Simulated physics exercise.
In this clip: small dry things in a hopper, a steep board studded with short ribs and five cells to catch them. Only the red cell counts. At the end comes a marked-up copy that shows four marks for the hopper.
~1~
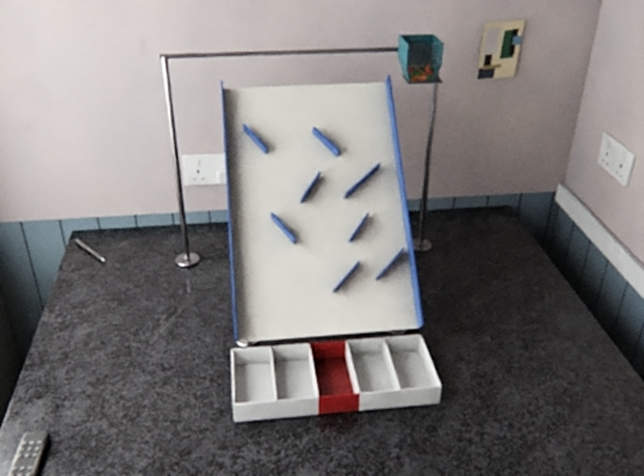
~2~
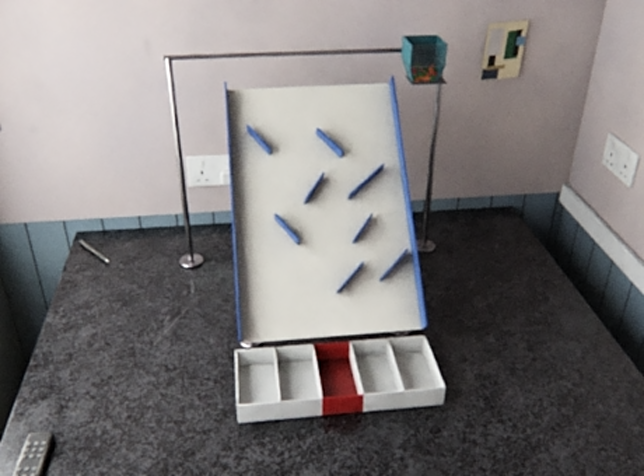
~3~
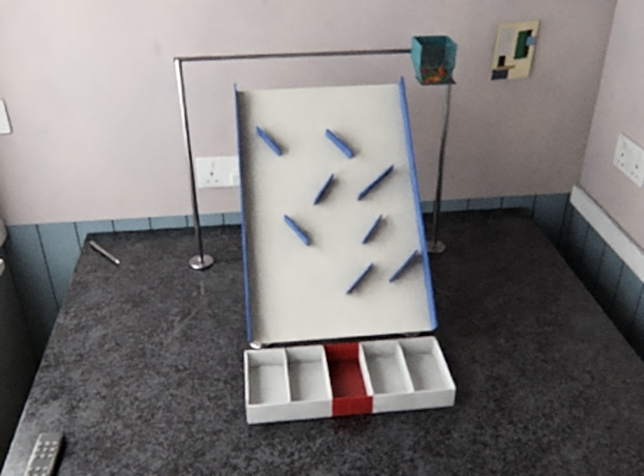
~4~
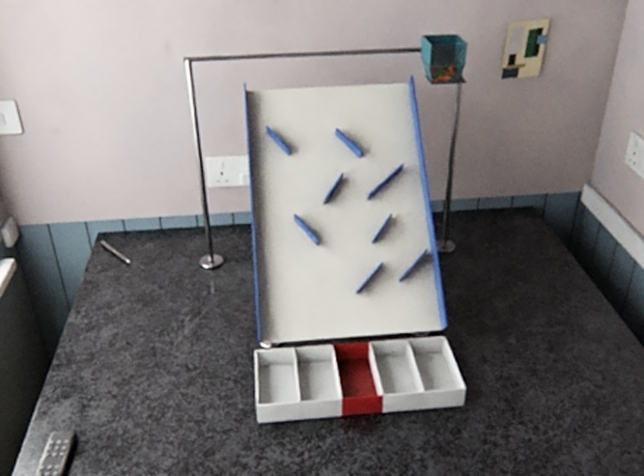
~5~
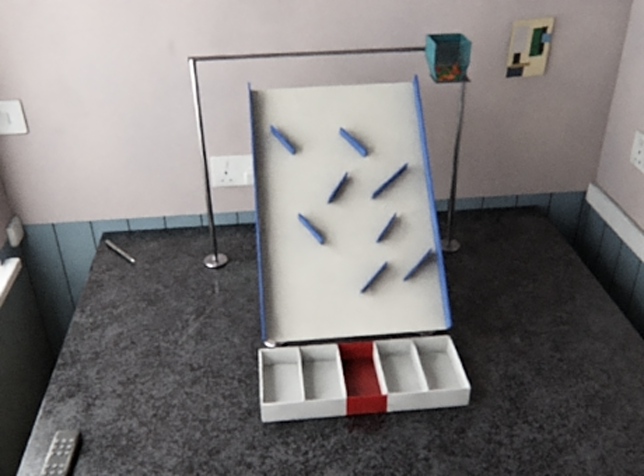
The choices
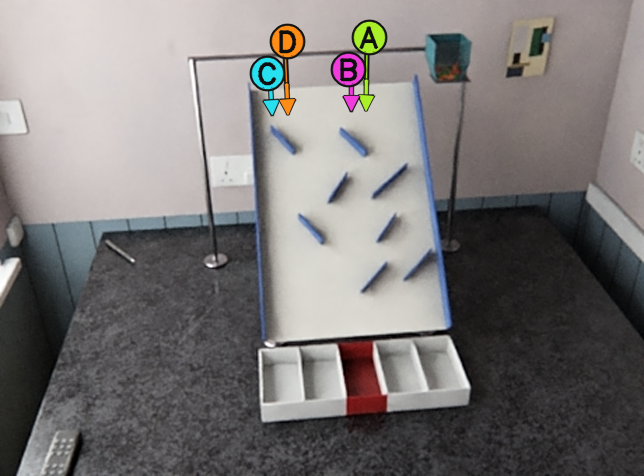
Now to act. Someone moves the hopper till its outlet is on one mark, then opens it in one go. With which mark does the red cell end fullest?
Use mark D.
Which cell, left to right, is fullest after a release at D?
It is the third one.
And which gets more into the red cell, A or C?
Here it is mark C.
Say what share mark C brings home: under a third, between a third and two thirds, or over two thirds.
It is between a third and two thirds.
On the marked copy, mark A meets the board at (366, 105); mark B meets the board at (351, 105); mark C meets the board at (271, 109); mark D meets the board at (287, 108).
With A, close to a quarter in the red cell, close to half in other cells, close to a quarter held on the board.
With B, close to a third in the red cell, close to a third in other cells, close to a quarter held on the board.
With C, close to half in the red cell, close to half in other cells, only a few outside the box.
With D, all but a few in the red cell, a small share in other cells.
